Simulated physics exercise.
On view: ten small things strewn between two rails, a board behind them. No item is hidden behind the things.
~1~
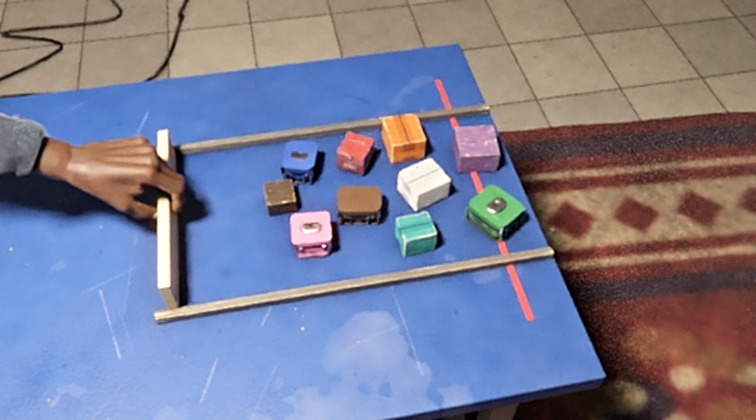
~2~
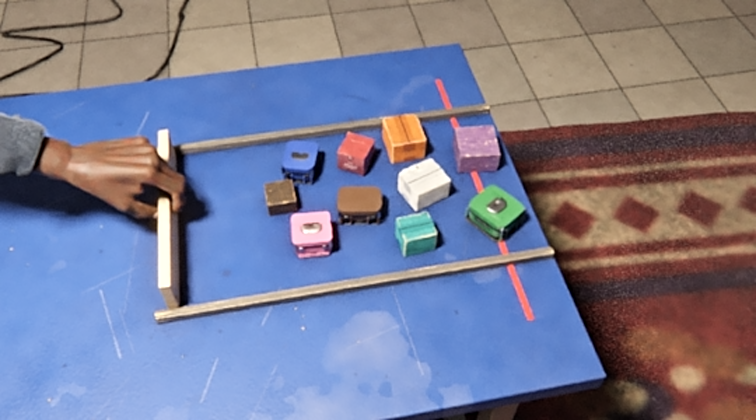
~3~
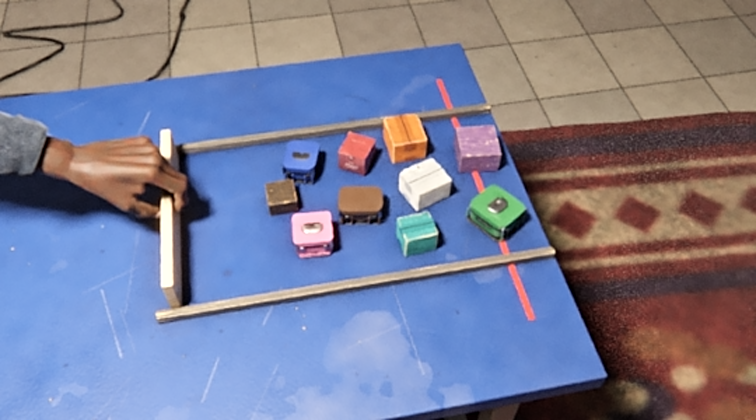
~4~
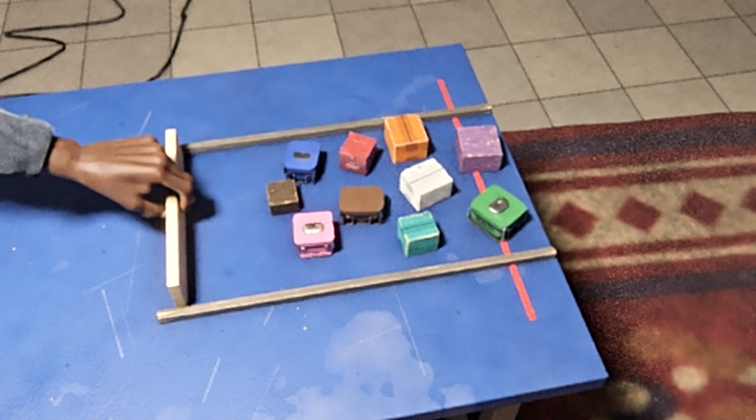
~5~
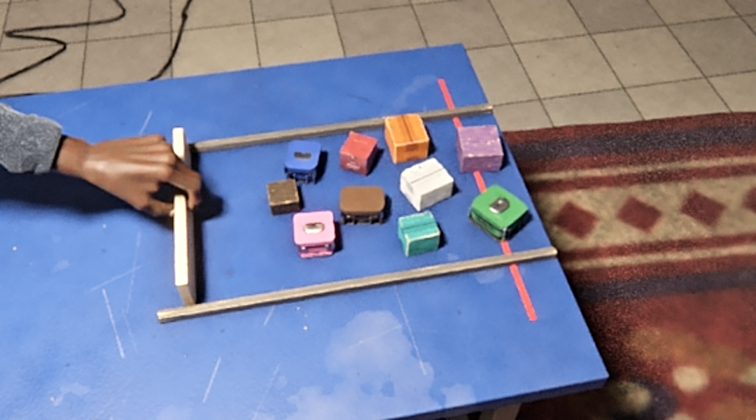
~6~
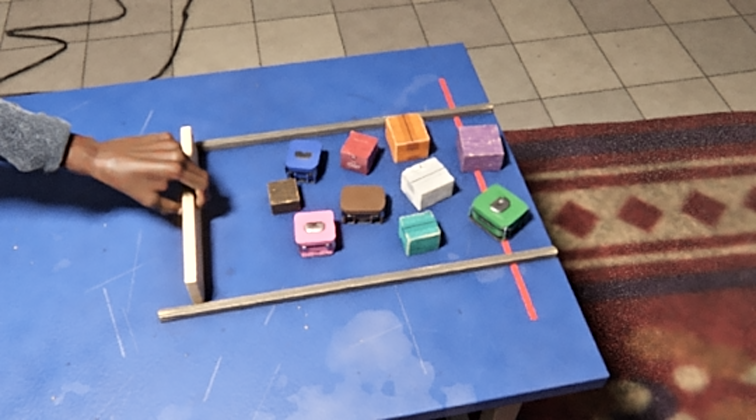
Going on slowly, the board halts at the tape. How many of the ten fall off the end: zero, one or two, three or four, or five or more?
Honestly, the push sends five or more of them over the end.
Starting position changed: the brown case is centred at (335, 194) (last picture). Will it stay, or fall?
From that start, the object then does not stay.
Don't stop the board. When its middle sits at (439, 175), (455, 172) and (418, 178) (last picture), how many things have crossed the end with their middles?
Respectively 2, 3 and 1.
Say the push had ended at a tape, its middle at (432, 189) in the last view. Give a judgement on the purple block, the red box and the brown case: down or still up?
The purple block? It does not stay. The red box? It is safe. The brown case? It is safe.
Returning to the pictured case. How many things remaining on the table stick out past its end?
Looks like 0 of them.
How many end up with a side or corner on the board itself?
That makes 4.
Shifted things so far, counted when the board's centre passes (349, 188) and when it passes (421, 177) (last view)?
Well, it's 7 at the first one and 9 at the second.
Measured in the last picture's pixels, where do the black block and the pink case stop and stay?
The one named first is at (492, 167), the next at (512, 204).
Soon after, none off yet; purple block at rest near (479, 148); green case at rest near (498, 213); white box at rest near (427, 184).
Then, none off yet; purple block at rest near (480, 148); green case at rest near (498, 213); white box moved about its own width near (454, 179).
Further on, one off so far; purple block falling near (529, 212); green case moving near (508, 213); white box moved well along near (522, 169).
By the end, the number that fall off is five or more; fallen, brown case, red box, orange box, white box, green case and purple block.
